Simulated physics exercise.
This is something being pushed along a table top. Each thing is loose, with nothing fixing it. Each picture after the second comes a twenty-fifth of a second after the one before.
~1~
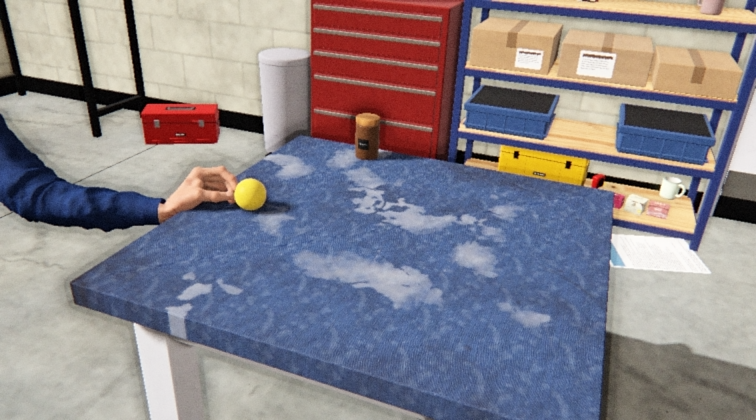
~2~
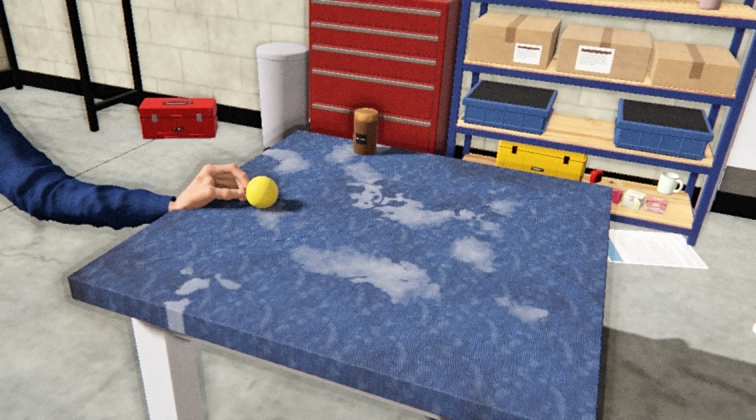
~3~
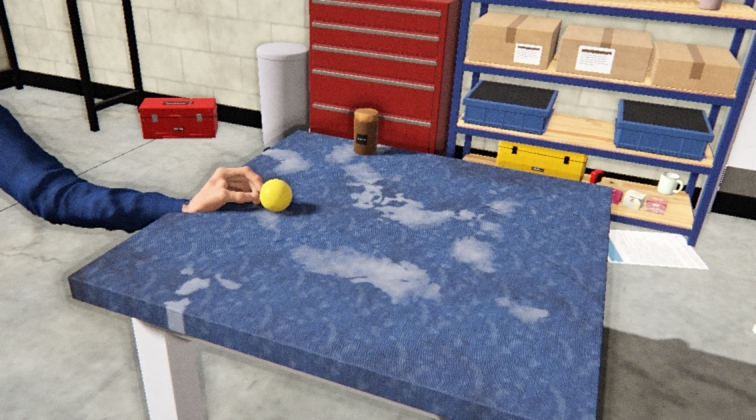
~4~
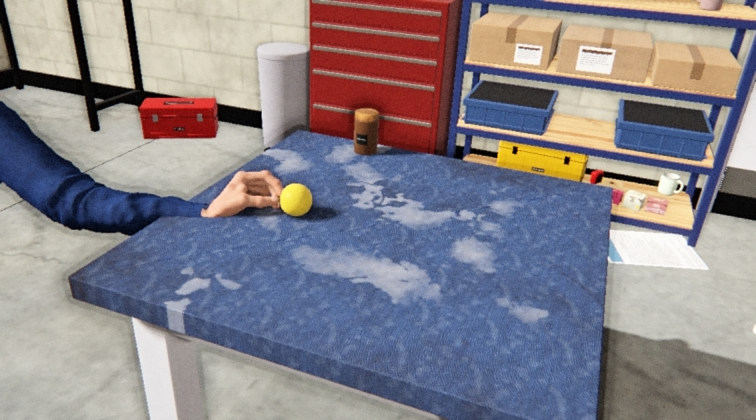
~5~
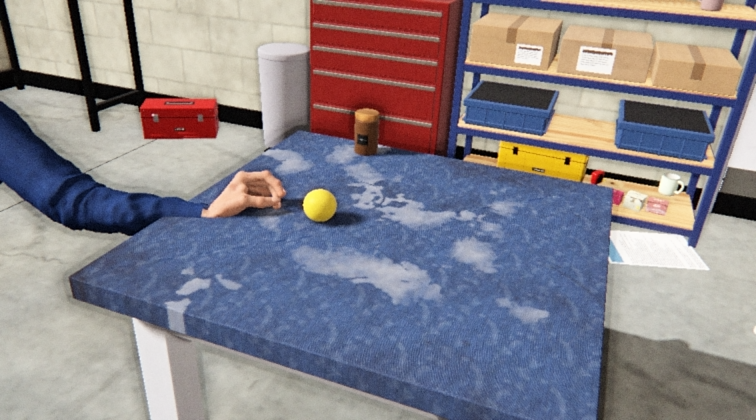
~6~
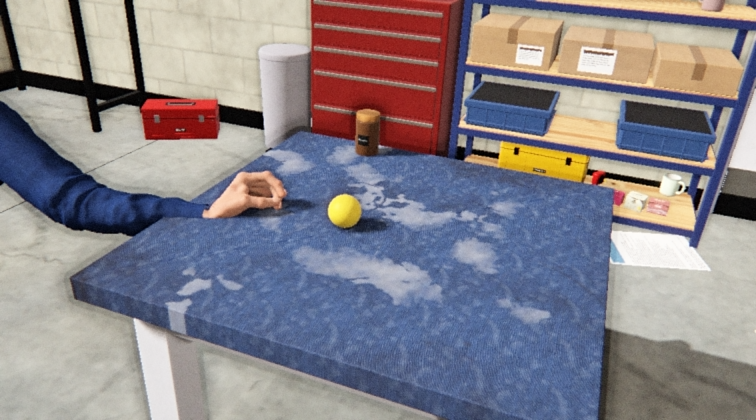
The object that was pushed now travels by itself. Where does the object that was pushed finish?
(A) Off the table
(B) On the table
Off the table.
Then, 0.20 s past the last view, yellow lemon displaced well along near (469, 239).
Then, 0.50 s past the last view, yellow lemon now off the table.
Then, 0.90 s past the last view, things are still on the move.
Finally, off the table, yellow lemon.
